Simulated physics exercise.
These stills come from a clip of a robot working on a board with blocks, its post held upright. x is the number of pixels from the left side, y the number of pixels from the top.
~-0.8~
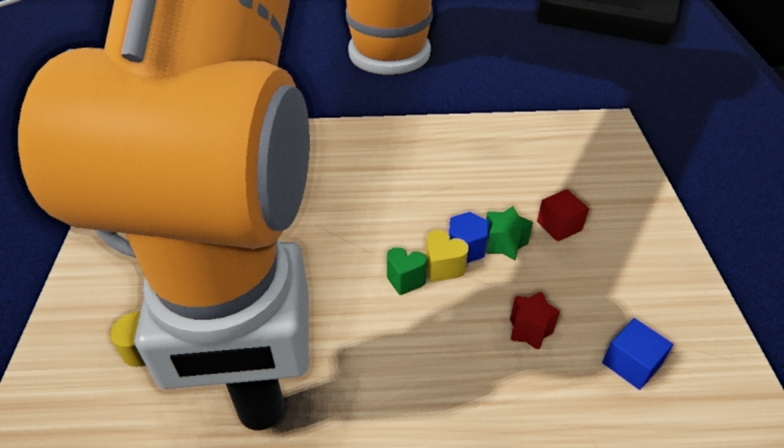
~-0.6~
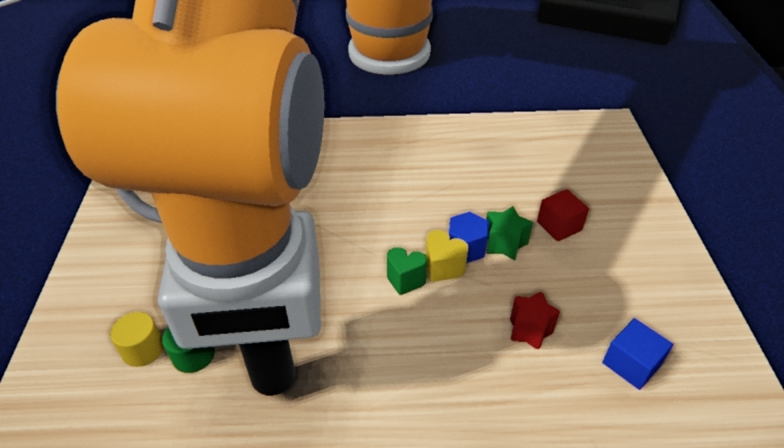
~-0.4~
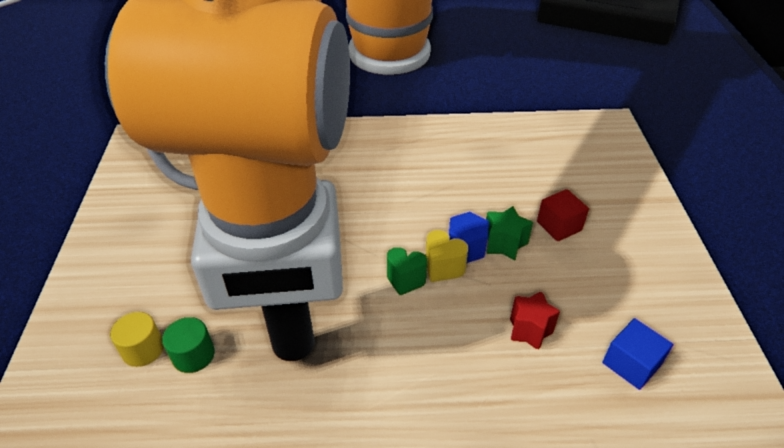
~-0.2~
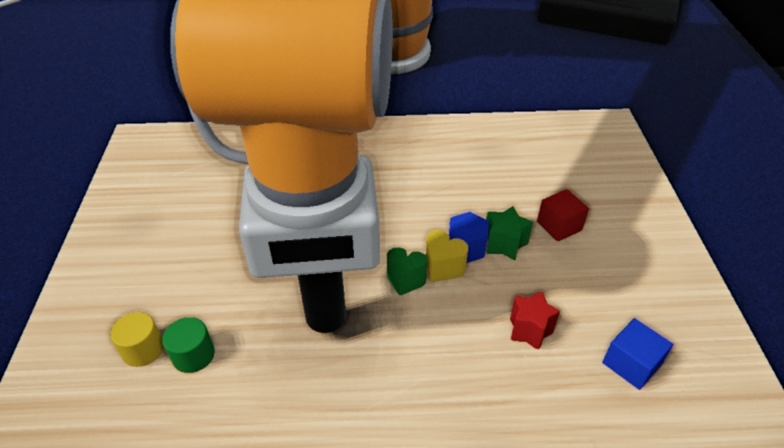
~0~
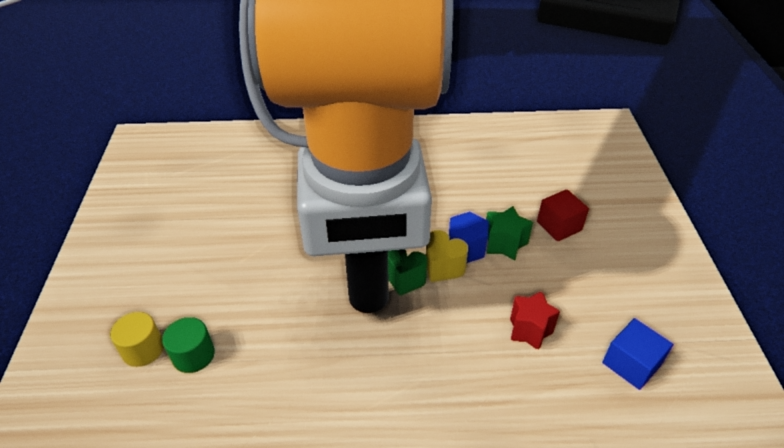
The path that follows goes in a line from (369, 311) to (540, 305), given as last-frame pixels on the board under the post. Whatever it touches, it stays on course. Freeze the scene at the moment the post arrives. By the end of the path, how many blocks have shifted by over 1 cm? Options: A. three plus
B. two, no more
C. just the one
Option C.
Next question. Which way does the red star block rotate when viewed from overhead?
My answer: Clockwise.
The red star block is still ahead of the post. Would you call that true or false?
That statement is not accurate.
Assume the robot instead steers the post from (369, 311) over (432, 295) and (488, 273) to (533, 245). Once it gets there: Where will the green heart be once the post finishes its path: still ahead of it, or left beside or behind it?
In the end it is beside or behind the post.
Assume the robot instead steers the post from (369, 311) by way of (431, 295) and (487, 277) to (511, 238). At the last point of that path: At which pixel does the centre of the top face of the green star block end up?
It should be at about (524, 195).
What follows on the original path. One third of the way, post at (428, 298); nothing pushed yet.
Two thirds of the way, post at (488, 295); nothing pushed yet.
At the end, post at (544, 291); green heart not moved; red star block at (560, 313), turned 70° clockwise.
